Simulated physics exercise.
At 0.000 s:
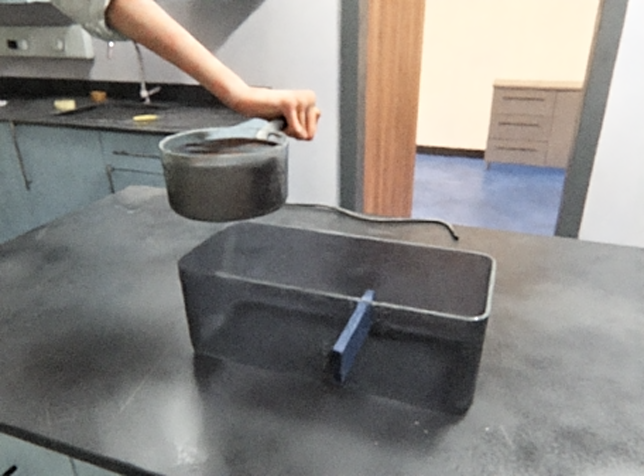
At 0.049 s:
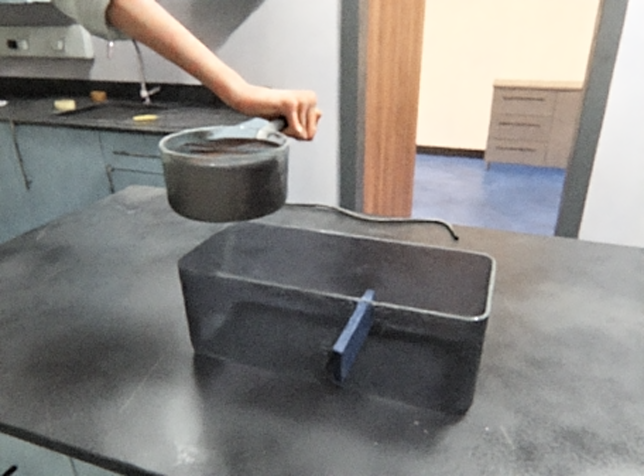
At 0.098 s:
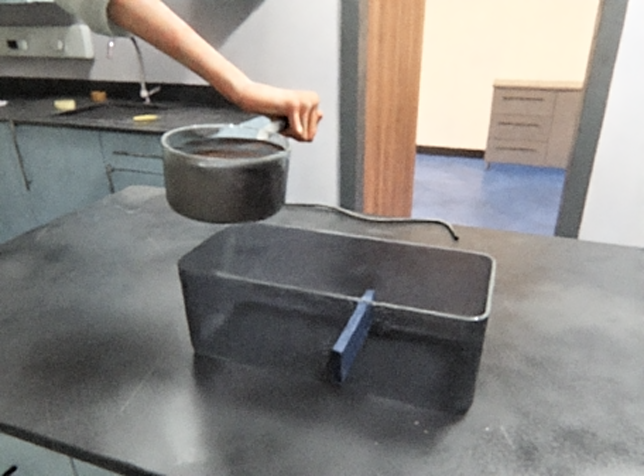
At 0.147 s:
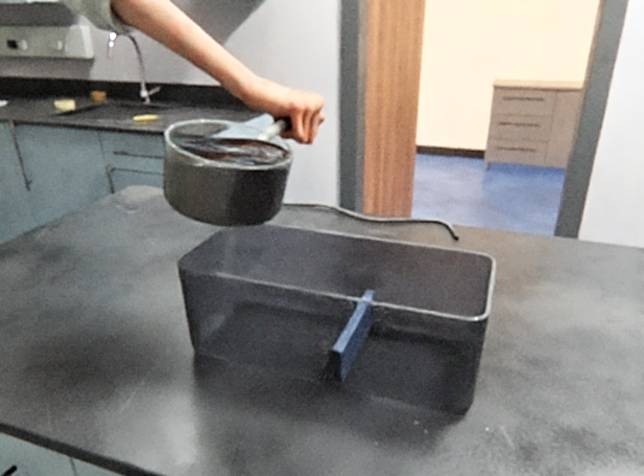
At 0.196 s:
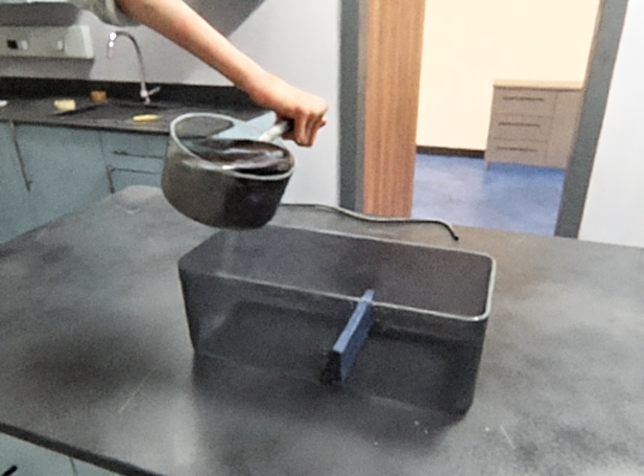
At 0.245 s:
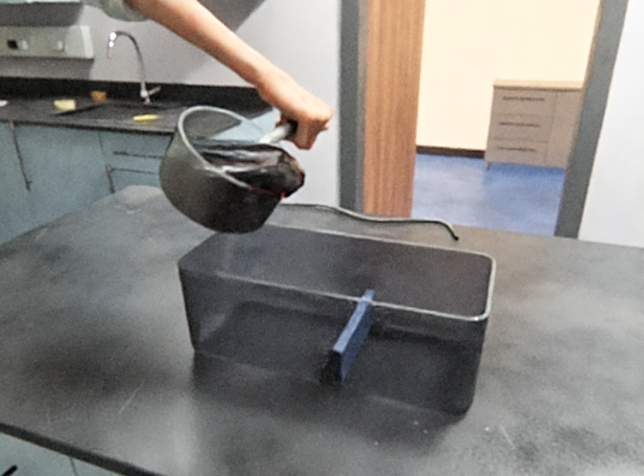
In a kitchen-like room, a hand held a small pot of dark wine above an empty oblong basin on a table, then tilted it rightward, slowly at first, until wine reached over its rim.
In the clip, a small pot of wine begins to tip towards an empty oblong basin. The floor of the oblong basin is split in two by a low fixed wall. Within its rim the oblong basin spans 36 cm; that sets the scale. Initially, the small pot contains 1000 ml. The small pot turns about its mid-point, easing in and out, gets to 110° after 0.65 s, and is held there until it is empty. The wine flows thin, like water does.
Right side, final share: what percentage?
12 per cent.
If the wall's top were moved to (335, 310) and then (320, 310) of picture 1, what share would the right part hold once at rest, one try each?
Respectively close to 20 and 50 %.
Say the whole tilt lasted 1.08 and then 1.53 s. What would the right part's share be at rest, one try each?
Result: 10 per cent, then 15 per cent.
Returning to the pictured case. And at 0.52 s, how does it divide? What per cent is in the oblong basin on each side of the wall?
Left roughly 50 per cent, right roughly 1.
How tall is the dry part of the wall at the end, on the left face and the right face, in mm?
For the left, around 18 mm; for the right, around 42 mm.
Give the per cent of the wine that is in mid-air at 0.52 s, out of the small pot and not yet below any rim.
Roughly 24 percent.
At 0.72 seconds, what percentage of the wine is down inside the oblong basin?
Around 90 parts in a hundred.
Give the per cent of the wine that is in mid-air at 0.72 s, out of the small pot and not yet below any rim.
Near 6 in a hundred.
By 0.52 s the tilt is 99° and 23 per cent is still to pour, 51 is left of the wall and 1 right of it.
By 0.72 s the tilt is 110° and 4 per cent is still to pour, 86 is left of the wall and 4 right of it.
By 0.92 s the tilt is 110° and 0 per cent is still to pour, 86 is left of the wall and 10 right of it.
By 1.15 s the tilt is 110° and 0 per cent is still to pour, 85 is left of the wall and 12 right of it.
At rest 85 per cent lies left of the wall, 12 right of it and 3 outside.
